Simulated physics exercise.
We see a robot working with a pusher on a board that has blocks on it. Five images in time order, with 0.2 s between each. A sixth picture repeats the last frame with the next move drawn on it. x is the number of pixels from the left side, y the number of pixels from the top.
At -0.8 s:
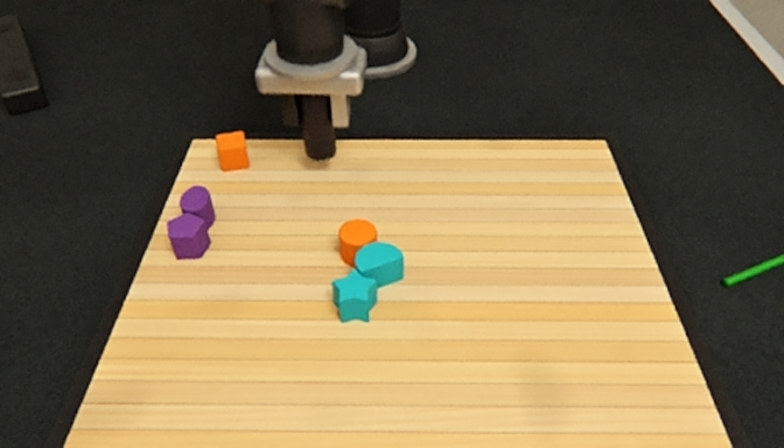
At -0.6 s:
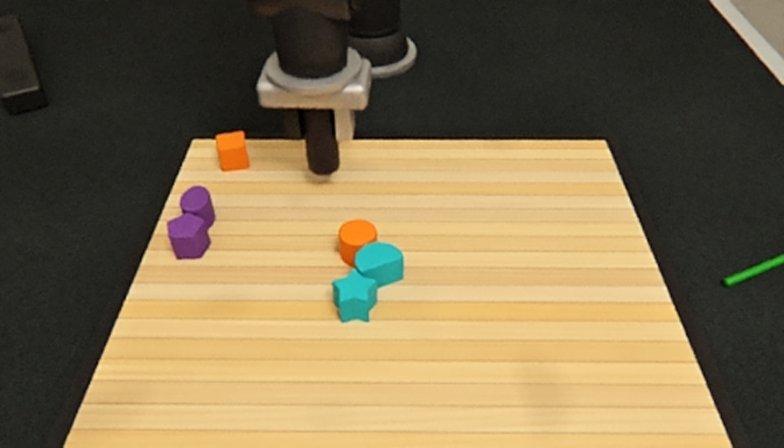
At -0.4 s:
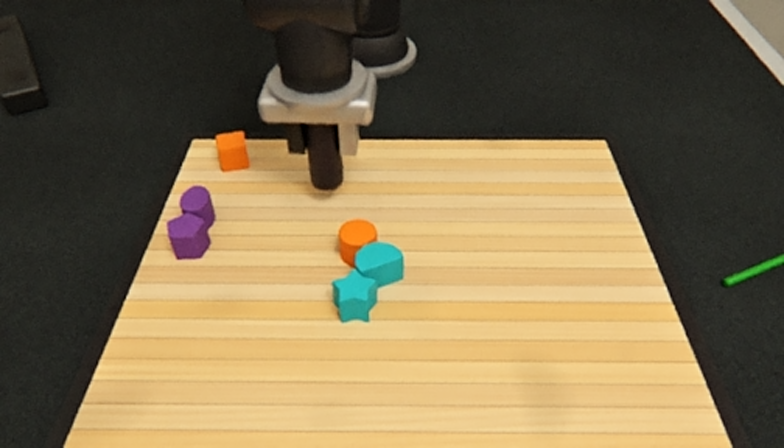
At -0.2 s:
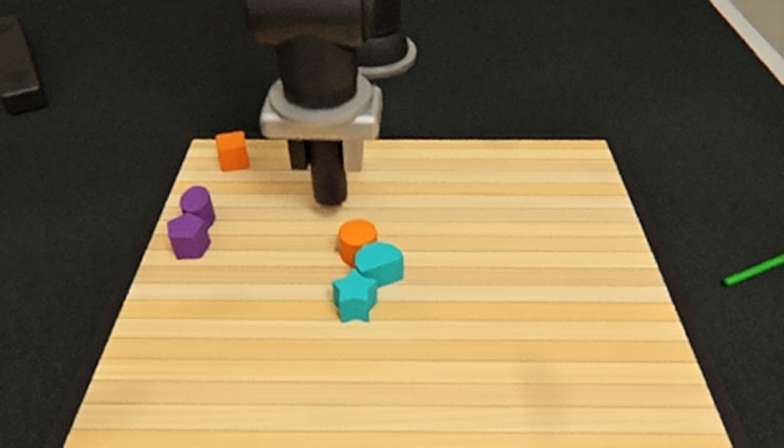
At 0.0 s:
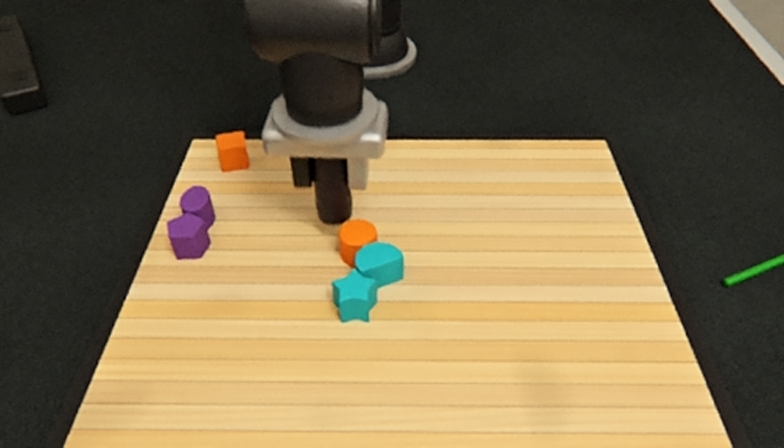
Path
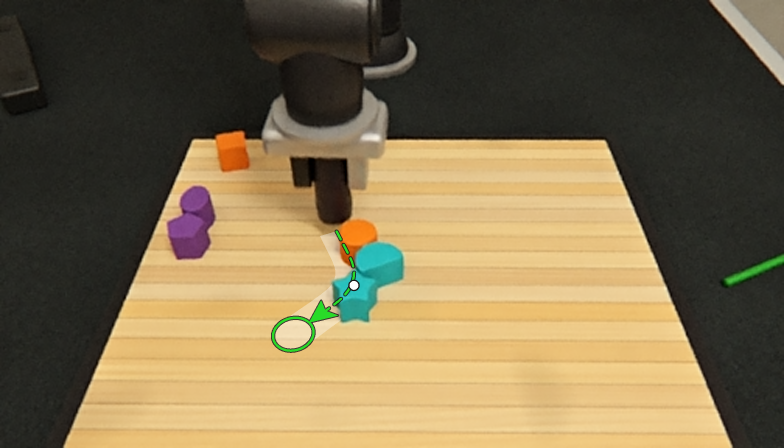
The clip shows a robot arm moving its dark pusher forward over a wooden board, from the back edge to near an orange cylinder beside turquoise half-round and star blocks, while these and the purple and orange blocks at left stay still.
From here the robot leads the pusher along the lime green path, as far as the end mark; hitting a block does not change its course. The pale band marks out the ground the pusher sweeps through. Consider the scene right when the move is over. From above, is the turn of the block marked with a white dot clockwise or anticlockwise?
Looking from above, the answer is counterclockwise.
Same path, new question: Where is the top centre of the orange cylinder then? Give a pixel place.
I'd say the orange cylinder ends with its top centre at (390, 261).
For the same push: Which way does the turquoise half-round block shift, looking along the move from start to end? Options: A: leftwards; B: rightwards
The answer is A.
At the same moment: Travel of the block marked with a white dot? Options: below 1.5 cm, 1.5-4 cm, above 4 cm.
Once the path is done, the block marked with a white dot lies 1.5 to 4 cm from its present place.
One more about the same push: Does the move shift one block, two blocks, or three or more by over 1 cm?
Three or more will move.
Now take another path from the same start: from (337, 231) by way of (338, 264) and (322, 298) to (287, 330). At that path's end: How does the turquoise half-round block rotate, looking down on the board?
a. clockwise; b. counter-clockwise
a
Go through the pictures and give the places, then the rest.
In the first frame, pusher's lower end (321, 153); turquoise star (354, 285); orange cylinder (358, 231); turquoise half-round block (377, 254).
In the second frame, pusher (324, 167); blocks still.
In the third frame, pusher (328, 181); blocks still.
In the fourth frame, pusher (331, 198); blocks still.
In the fifth frame, pusher (335, 215); turquoise star (354, 285); orange cylinder (358, 231); turquoise half-round block (377, 254).
Drawn move, from (337, 231) through (353, 265) and (337, 302) to (293, 334); the dot is on the turquoise star.
On the path given first. One third of the way, pusher (352, 248); orange cylinder (386, 254); turquoise half-round block (410, 278), turned 40° clockwise.
Two thirds of the way, pusher (335, 286); turquoise star (354, 302); orange cylinder (390, 261); turquoise half-round block (422, 283), turned 55° clockwise.
At the end, pusher (290, 317); turquoise star (351, 306), turned 20° anticlockwise; orange cylinder (390, 261); turquoise half-round block (422, 283), turned 55° clockwise.
